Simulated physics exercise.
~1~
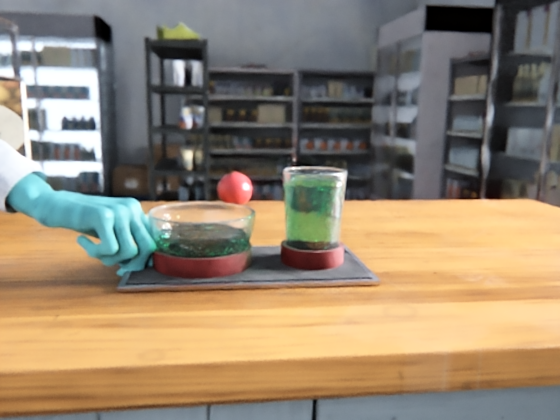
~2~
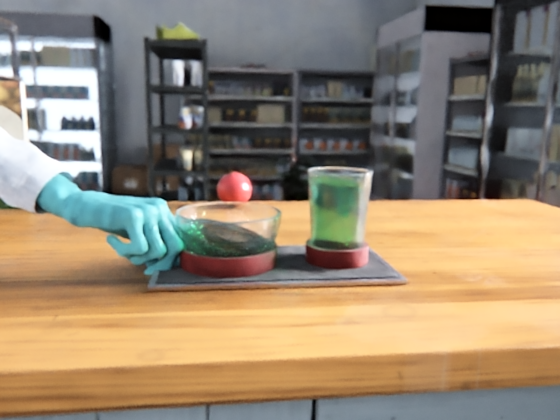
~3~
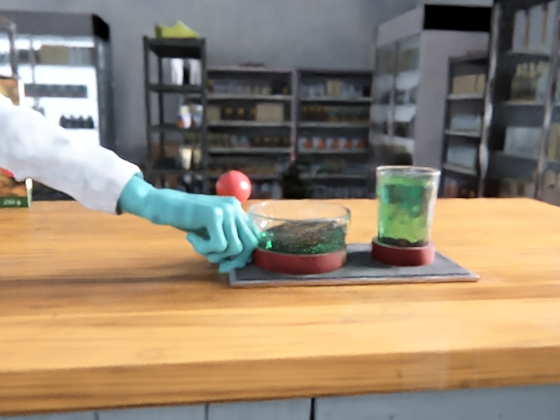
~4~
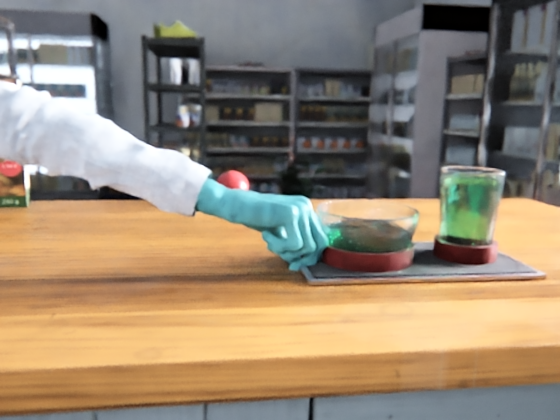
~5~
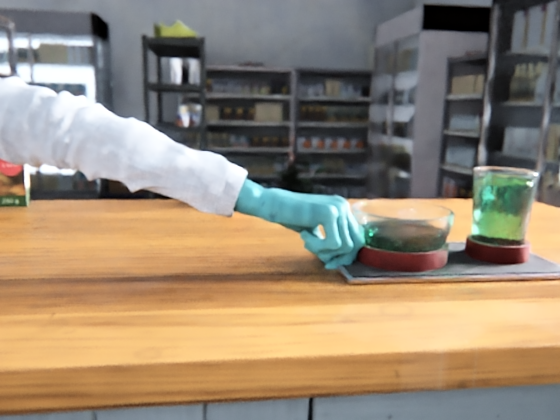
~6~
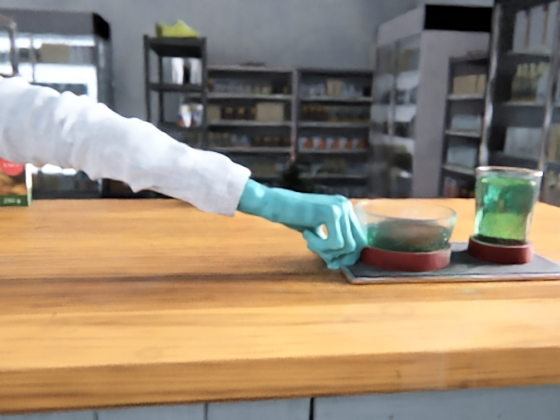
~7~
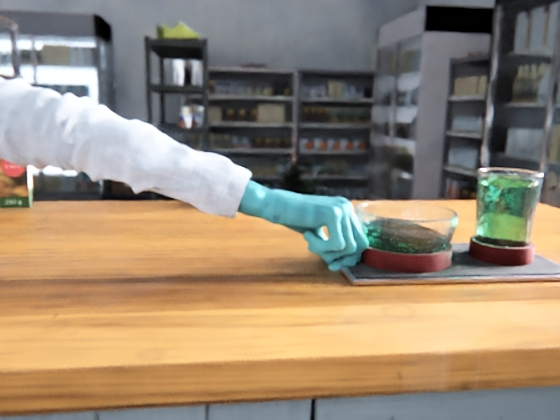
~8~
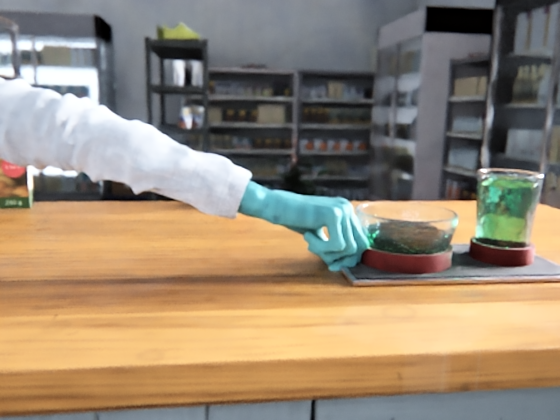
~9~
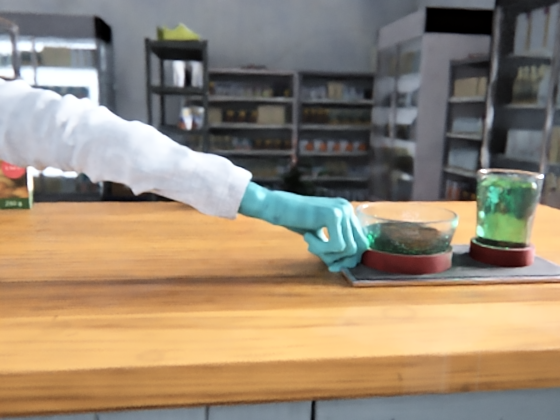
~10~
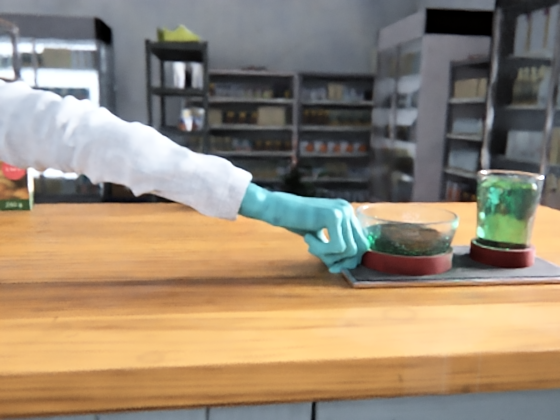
A dark flat tray, carrying a wide glass bowl and a taller tumbler of green liquid, starts left of centre on a wooden counter with a teal-gloved hand at its left end. The hand pushes it smoothly to the right, and the white-sleeved arm stretches further into view, passing in front of a red ball. Both vessels stay upright in their red holders while the green liquid shifts inside them. The tray then slows and stops near the right side of the view. It rests there with the hand still against it, the bowl and tumbler standing in place.
